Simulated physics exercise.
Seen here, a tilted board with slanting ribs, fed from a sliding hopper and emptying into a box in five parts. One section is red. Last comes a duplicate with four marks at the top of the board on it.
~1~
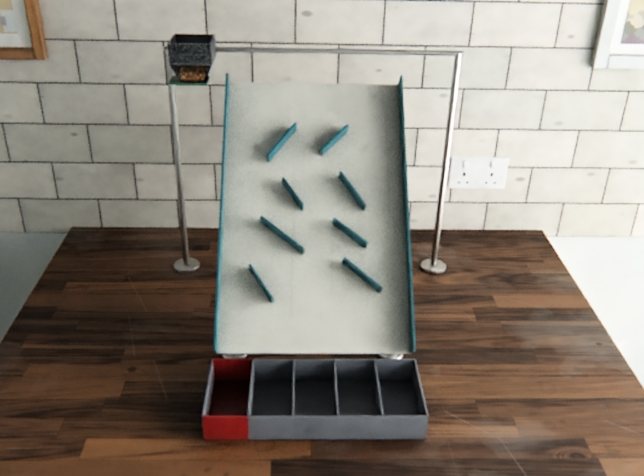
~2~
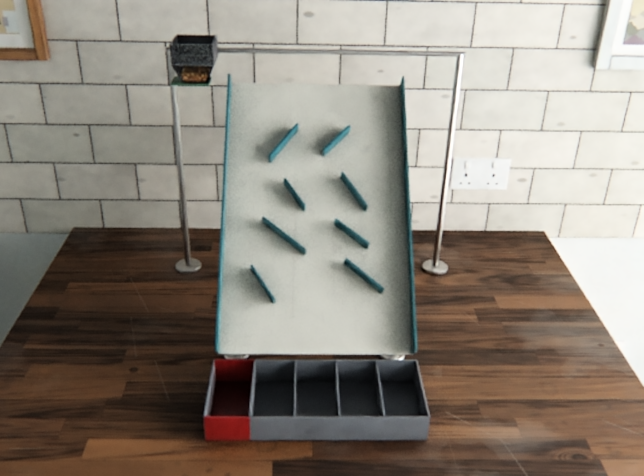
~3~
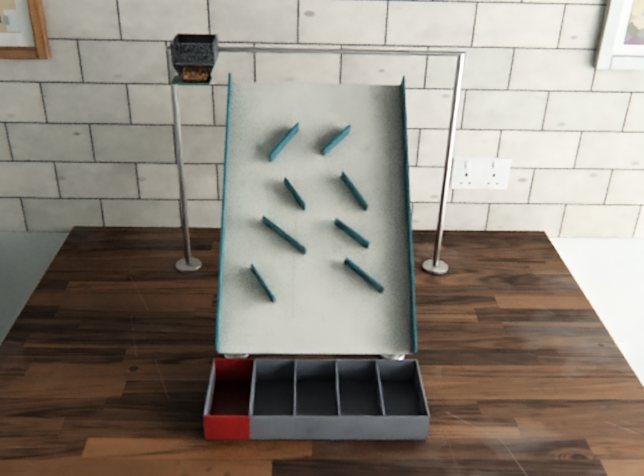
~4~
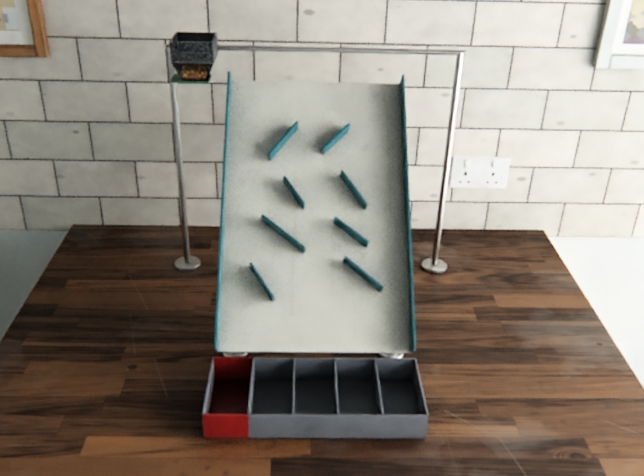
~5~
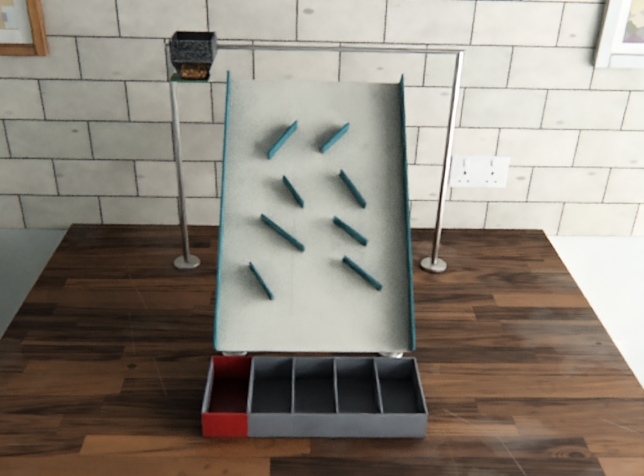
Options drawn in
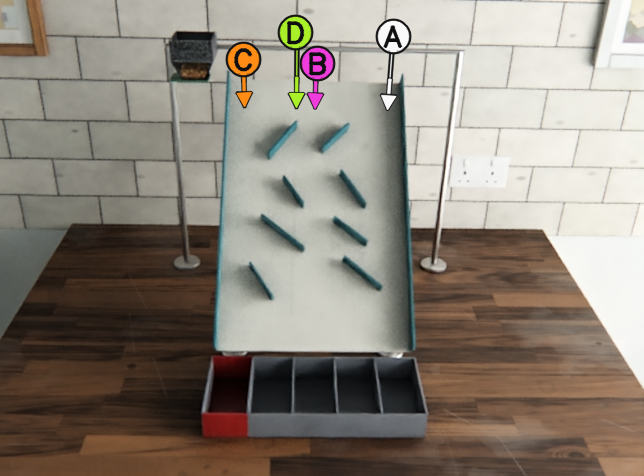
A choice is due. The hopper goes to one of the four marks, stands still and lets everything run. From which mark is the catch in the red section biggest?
Use mark C.
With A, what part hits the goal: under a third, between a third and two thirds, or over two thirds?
It is under a third.
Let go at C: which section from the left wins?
The first from the left.
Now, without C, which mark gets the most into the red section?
The answer is D.
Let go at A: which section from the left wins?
The fifth.
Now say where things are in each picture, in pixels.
Hopper at (194, 74), roasted chickpeas, door shut, in the first picture.
Ribs (269, 156) to (298, 123), (324, 150) to (350, 125), (285, 178) to (305, 206), in the second picture.
Ribs (342, 171) to (368, 205), (263, 216) to (306, 249), (336, 218) to (369, 243), in the third picture.
Ribs (250, 263) to (273, 297), (345, 257) to (383, 288), in the fourth picture.
Red section at (225, 423), number 1 of 5 from the left, in the fifth picture.
On the marked copy, mark A meets the board at (387, 104); mark B meets the board at (315, 103); mark C meets the board at (244, 101); mark D meets the board at (296, 102).
For mark A, none in the red section, nearly all in other sections, a stray few outside the box.
For mark B, a small part in the red section, nearly all in other sections.
For mark C, most in the red section, about a quarter in other sections.
For mark D, about half in the red section, about half in other sections.
